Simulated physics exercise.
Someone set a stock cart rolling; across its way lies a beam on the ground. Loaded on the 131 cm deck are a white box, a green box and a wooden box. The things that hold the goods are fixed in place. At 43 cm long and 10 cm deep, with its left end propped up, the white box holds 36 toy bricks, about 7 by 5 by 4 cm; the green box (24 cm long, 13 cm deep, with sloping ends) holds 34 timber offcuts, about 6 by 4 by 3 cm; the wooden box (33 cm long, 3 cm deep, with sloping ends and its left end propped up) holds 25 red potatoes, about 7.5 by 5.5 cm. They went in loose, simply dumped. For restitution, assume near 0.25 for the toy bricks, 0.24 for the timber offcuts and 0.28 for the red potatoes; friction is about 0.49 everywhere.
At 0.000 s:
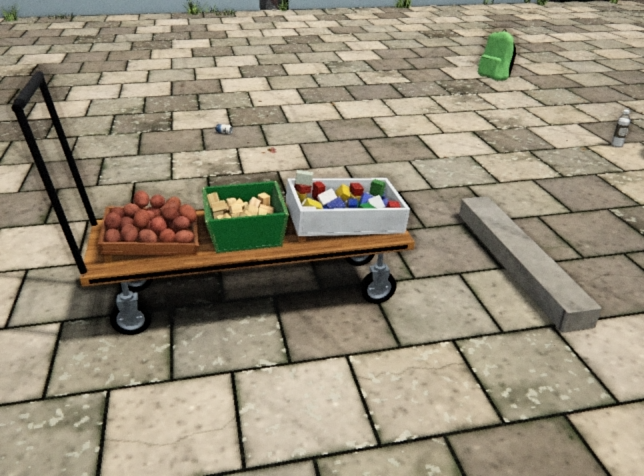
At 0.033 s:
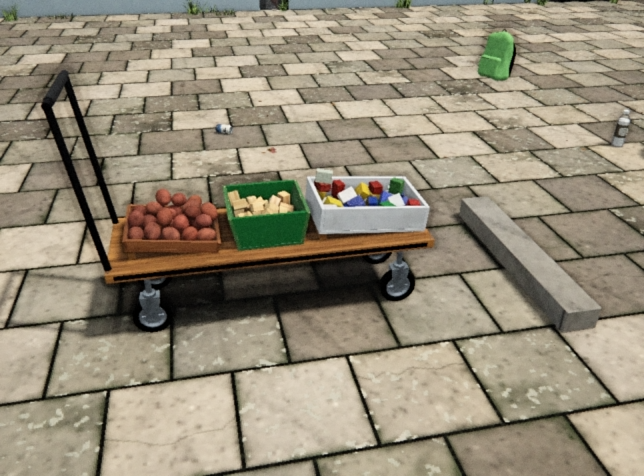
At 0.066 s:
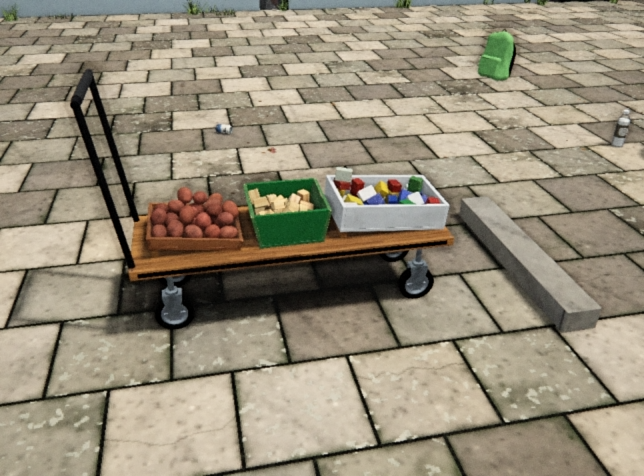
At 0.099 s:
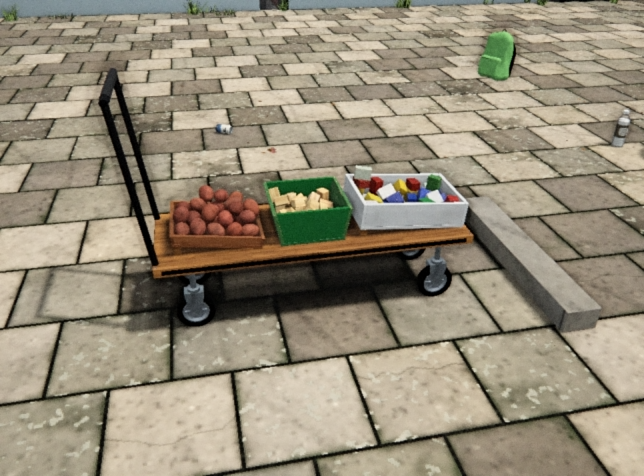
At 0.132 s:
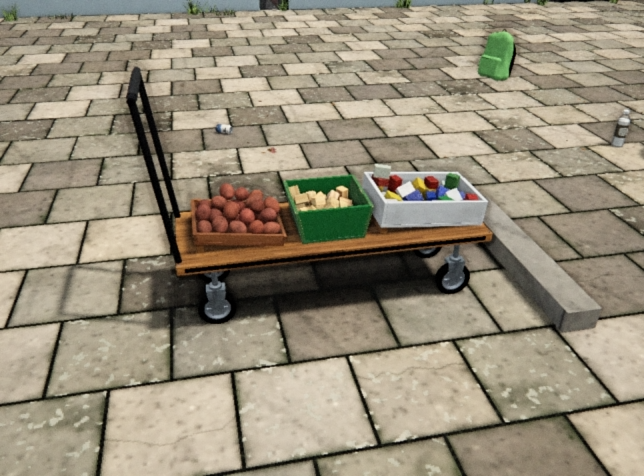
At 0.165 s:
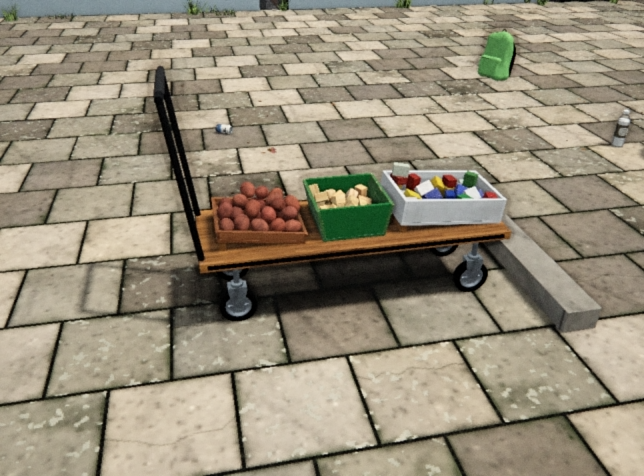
A cart carrying three open boxes of assorted items rolls right across the paving toward a beam.
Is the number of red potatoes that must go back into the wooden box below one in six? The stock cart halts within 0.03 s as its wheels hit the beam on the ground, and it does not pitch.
No, it is above one in six.
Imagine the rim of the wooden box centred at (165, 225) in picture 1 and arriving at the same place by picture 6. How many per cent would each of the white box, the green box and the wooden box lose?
Result - white box: 10 per cent; green box: 10 per cent; wooden box: 30 per cent.
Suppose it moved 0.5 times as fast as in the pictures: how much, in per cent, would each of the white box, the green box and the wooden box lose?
In that case the white box sheds 0 per cent, the green box 0 per cent and the wooden box 20 per cent.
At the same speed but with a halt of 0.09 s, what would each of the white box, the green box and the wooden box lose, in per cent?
You'd end up with white box at 10 %, green box at 10 % and wooden box at 30 %.
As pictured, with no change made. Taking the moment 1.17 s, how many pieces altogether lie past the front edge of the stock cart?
I count about 6 pieces out front at that moment.
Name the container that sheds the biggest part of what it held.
Wooden box.
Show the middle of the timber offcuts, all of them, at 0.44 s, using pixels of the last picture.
(394, 202).
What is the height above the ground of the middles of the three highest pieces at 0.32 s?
About 54 cm up, on average.
After 0.22 s, contact.
After 0.32 s, 0 of 36 out of the white box, 0 of 34 out of the green box and 3 of 25 out of the wooden box.
After 0.44 s, 2 of 36 out of the white box, 2 of 34 out of the green box and 5 of 25 out of the wooden box.
After 0.67 s, 5 of 36 out of the white box, 2 of 34 out of the green box and 7 of 25 out of the wooden box.
Outcome (at 1.17 s), 6 of 36 out of the white box, 2 of 34 out of the green box and 8 of 25 out of the wooden box. Asked share, 8 of 25, 32 per cent.
